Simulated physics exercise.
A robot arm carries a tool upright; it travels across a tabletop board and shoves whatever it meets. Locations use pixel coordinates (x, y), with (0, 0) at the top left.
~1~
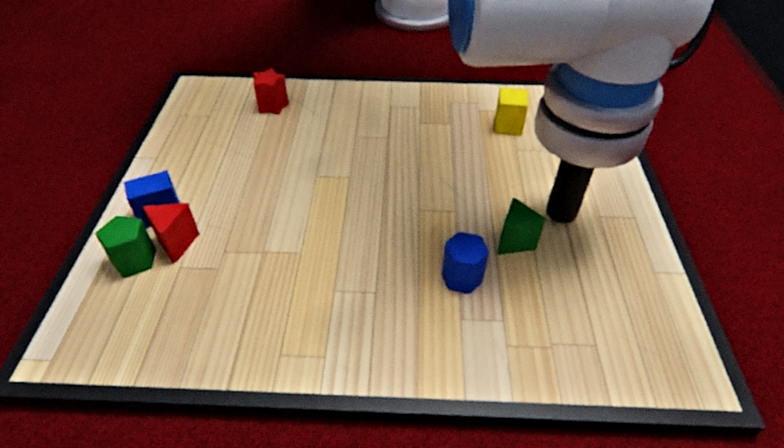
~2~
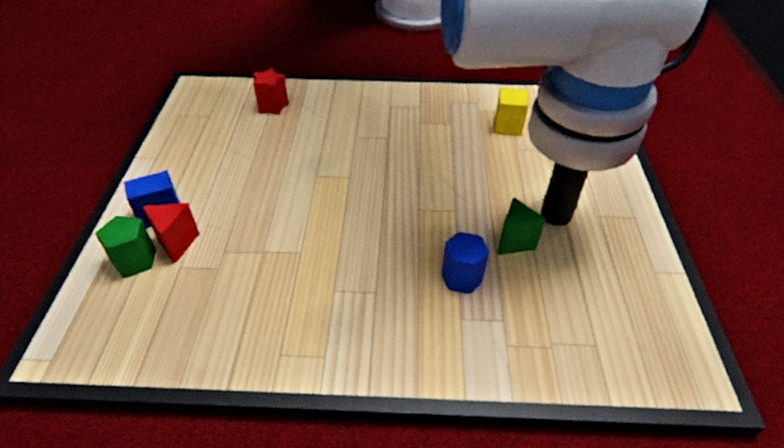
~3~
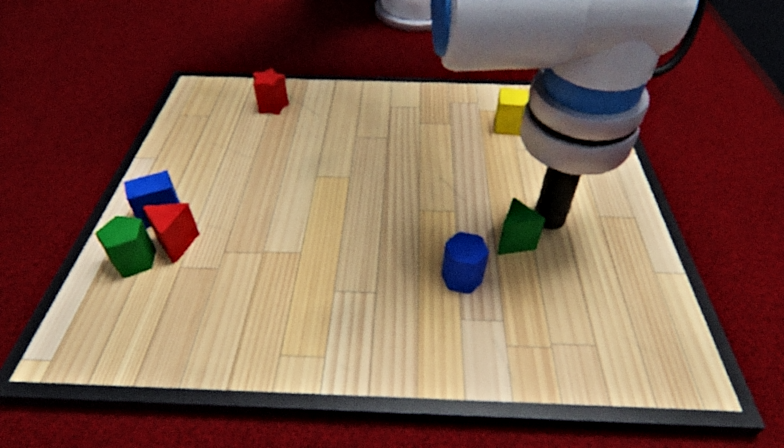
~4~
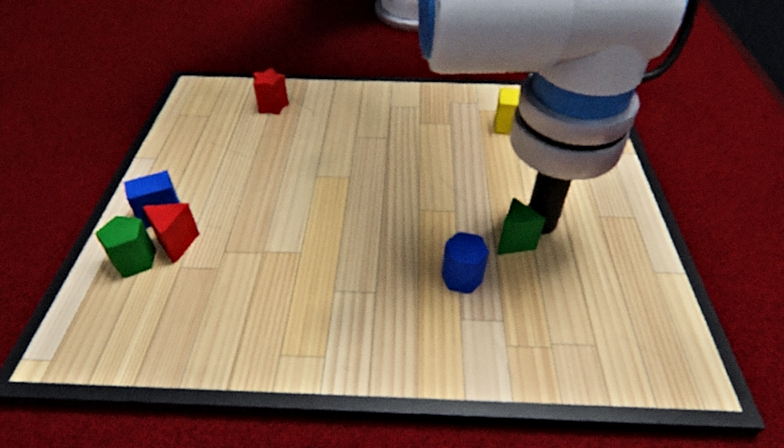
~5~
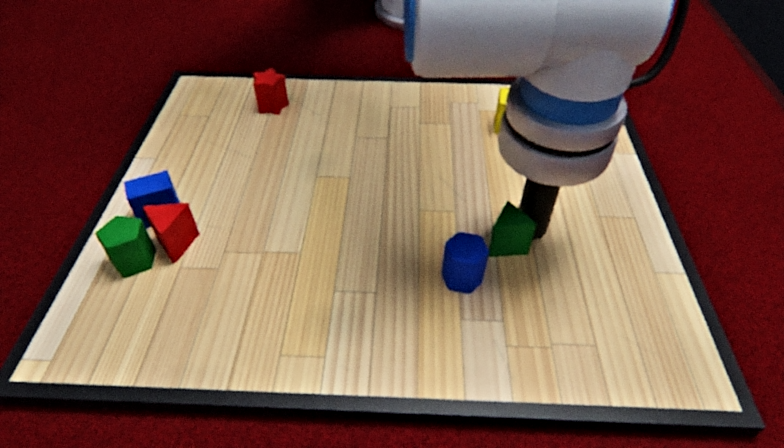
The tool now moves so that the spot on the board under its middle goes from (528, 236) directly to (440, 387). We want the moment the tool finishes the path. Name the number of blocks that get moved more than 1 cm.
It's going to be one.
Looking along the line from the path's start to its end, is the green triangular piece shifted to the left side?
I expect not.
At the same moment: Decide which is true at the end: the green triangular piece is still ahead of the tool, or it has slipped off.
The green triangular piece is left behind or beside.
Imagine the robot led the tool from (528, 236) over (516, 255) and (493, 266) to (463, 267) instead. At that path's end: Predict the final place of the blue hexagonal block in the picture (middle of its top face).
At pixel (437, 255).
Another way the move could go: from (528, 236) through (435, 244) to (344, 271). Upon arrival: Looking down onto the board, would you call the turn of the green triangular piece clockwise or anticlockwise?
It ends up turned anticlockwise.
What follows on the original path. One third of the way, tool (505, 273); blue hexagonal block (463, 248), turned 15° anticlockwise; green triangular piece (485, 230), turned 60° clockwise.
Two thirds of the way, tool (475, 322); blue hexagonal block (463, 248), turned 15° anticlockwise; green triangular piece (485, 230), turned 60° clockwise.
At the end, tool (440, 381); blue hexagonal block (463, 248), turned 15° anticlockwise; green triangular piece (485, 230), turned 60° clockwise.
